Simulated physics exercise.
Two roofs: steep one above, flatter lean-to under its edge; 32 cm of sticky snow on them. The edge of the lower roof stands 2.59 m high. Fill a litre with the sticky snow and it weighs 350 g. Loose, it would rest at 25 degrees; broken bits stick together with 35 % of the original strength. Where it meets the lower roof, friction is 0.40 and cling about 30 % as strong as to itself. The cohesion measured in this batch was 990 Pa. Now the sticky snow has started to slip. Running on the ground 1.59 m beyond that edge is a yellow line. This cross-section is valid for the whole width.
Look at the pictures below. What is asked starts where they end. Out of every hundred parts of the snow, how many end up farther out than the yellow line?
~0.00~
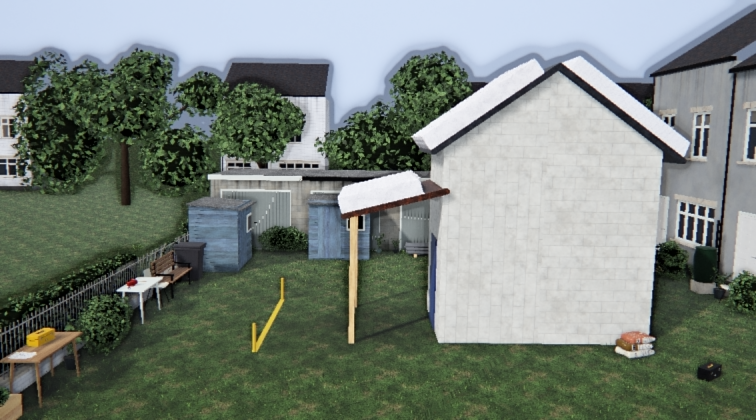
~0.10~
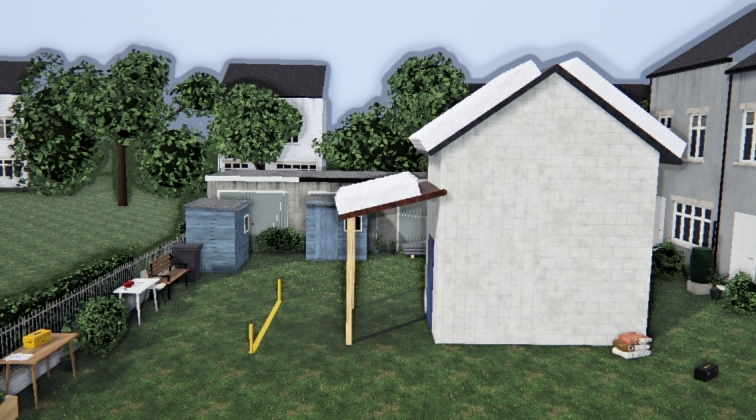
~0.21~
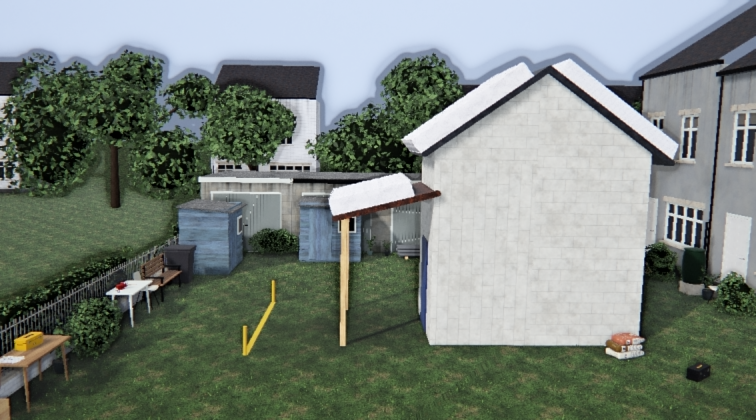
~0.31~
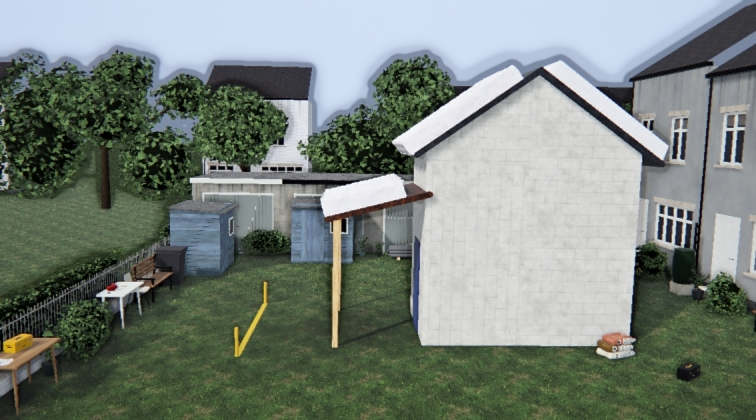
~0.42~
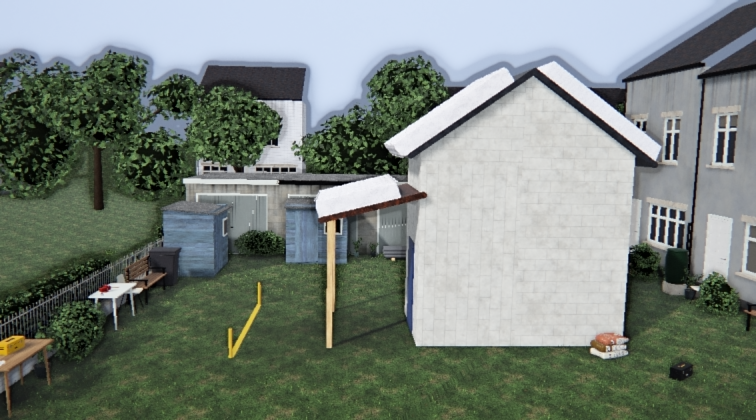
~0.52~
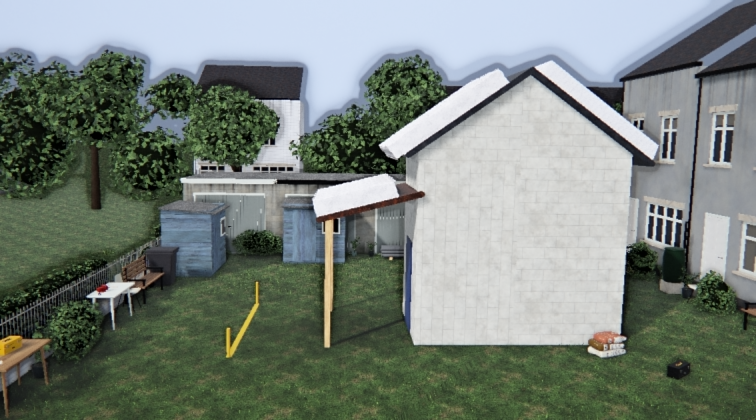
Around 1 in every hundred.
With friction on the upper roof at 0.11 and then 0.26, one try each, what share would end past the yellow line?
Respectively 25 percent and 10 percent.
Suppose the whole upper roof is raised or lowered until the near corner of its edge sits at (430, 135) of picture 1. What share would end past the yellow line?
About 8 per cent.
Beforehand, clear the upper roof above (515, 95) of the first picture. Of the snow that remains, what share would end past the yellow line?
I'd say close to 0 in a hundred.
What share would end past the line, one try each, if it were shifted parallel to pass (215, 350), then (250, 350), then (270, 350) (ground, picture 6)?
0 %, 3 %, 9 %.
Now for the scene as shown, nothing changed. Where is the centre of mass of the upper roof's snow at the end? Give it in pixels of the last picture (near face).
Somewhere near (341, 225).
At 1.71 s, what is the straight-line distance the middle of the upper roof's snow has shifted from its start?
I'd reckon close to 2.0 m.
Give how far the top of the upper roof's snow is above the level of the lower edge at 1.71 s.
I'd estimate around 1.8 m up from the lower edge.
By 1.07 s, none is below the lower edge and 0 % is past the line.
By 1.71 s, none is below the lower edge and 0 % is past the line.
By 2.36 s, 1 % is below the lower edge and 0 % is past the line.
By 3.00 s, 25 % is below the lower edge and 0 % is past the line.
By 4.70 s, at the end, 27 % is below the lower edge and 1 % is past the line.
